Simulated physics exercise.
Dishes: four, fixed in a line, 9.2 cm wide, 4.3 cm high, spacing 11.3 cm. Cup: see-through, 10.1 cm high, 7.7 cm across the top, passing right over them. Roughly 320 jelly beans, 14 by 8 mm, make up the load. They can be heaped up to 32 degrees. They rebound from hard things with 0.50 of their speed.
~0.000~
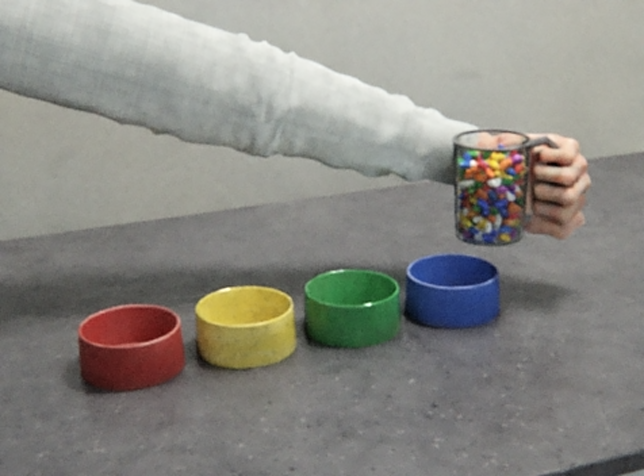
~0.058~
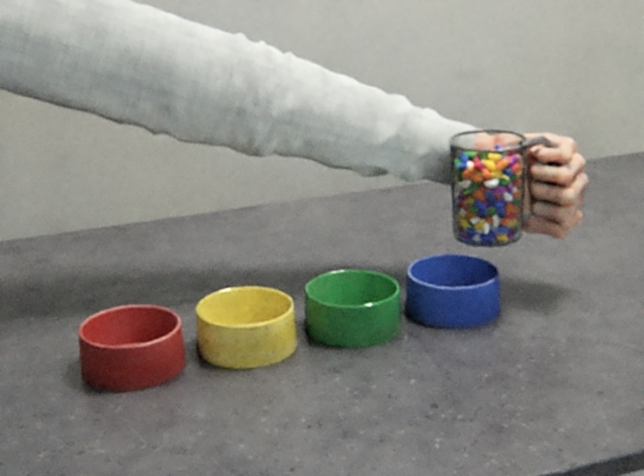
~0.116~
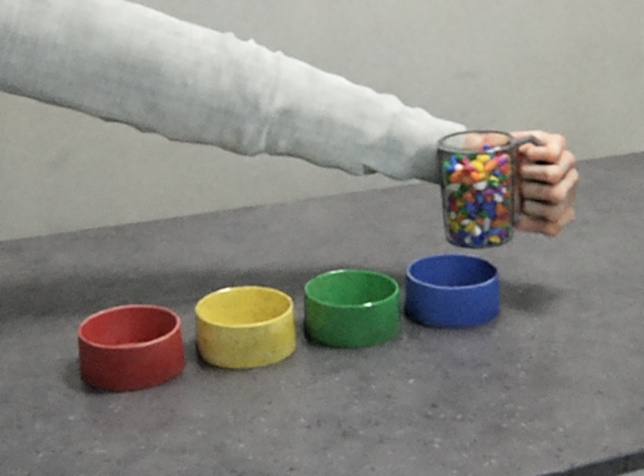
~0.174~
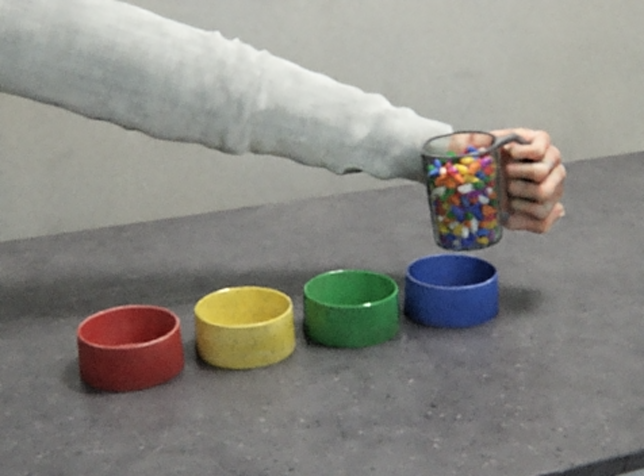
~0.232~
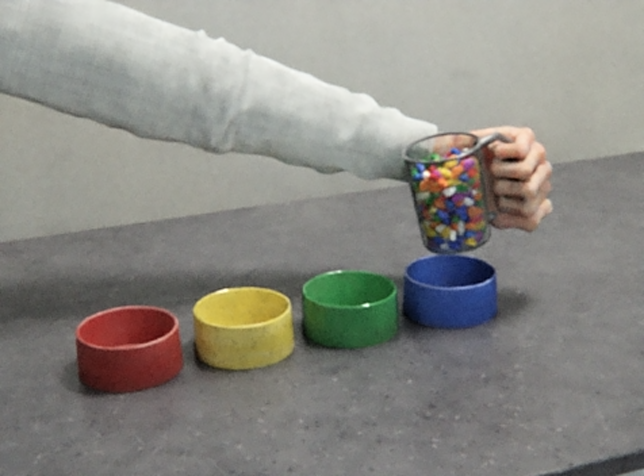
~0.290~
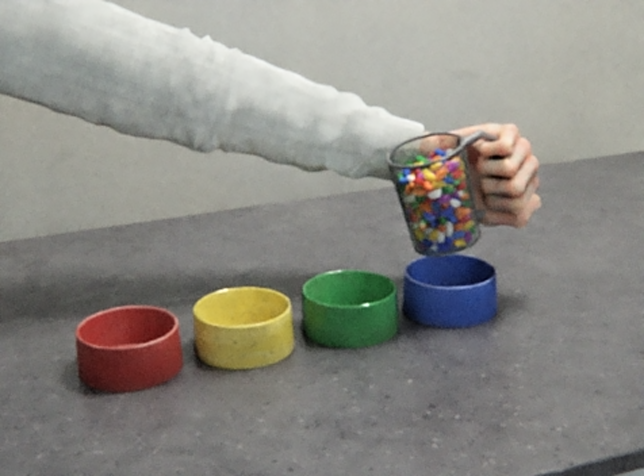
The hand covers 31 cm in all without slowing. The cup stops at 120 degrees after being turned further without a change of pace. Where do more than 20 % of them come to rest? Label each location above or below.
Labels - red dish: Above, blue dish: Below, green dish: Below, yellow dish: Below, counter: Below.
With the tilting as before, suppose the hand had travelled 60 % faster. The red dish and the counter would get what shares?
Shares: Red 90, counter 10.
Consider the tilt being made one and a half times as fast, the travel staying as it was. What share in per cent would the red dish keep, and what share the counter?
Then the red dish would get 90 and the counter 10.
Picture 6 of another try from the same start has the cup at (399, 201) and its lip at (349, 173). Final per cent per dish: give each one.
It'd finish with red at 90, blue at 0, green at 0 and yellow at 0.
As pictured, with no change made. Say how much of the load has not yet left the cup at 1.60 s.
90 per cent.
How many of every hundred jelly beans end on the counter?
Roughly 10 in a hundred.
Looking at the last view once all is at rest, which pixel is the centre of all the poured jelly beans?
Centre at rest: Approx. (133, 339) px.
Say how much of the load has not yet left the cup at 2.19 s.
About 10 percent of the load.
Then, at 1.08 s, tilt 64 degrees; cup holds 100 %.
After 1.60 s, tilt 96 degrees; cup holds 90 %, red 10 %.
After 2.19 s, tilt 120 degrees; cup holds 10 %, red 90 %.
In the end, at 3.1 s, red 90 %, blue 0 %, green 0 %, yellow 0 %, counter 10 %.
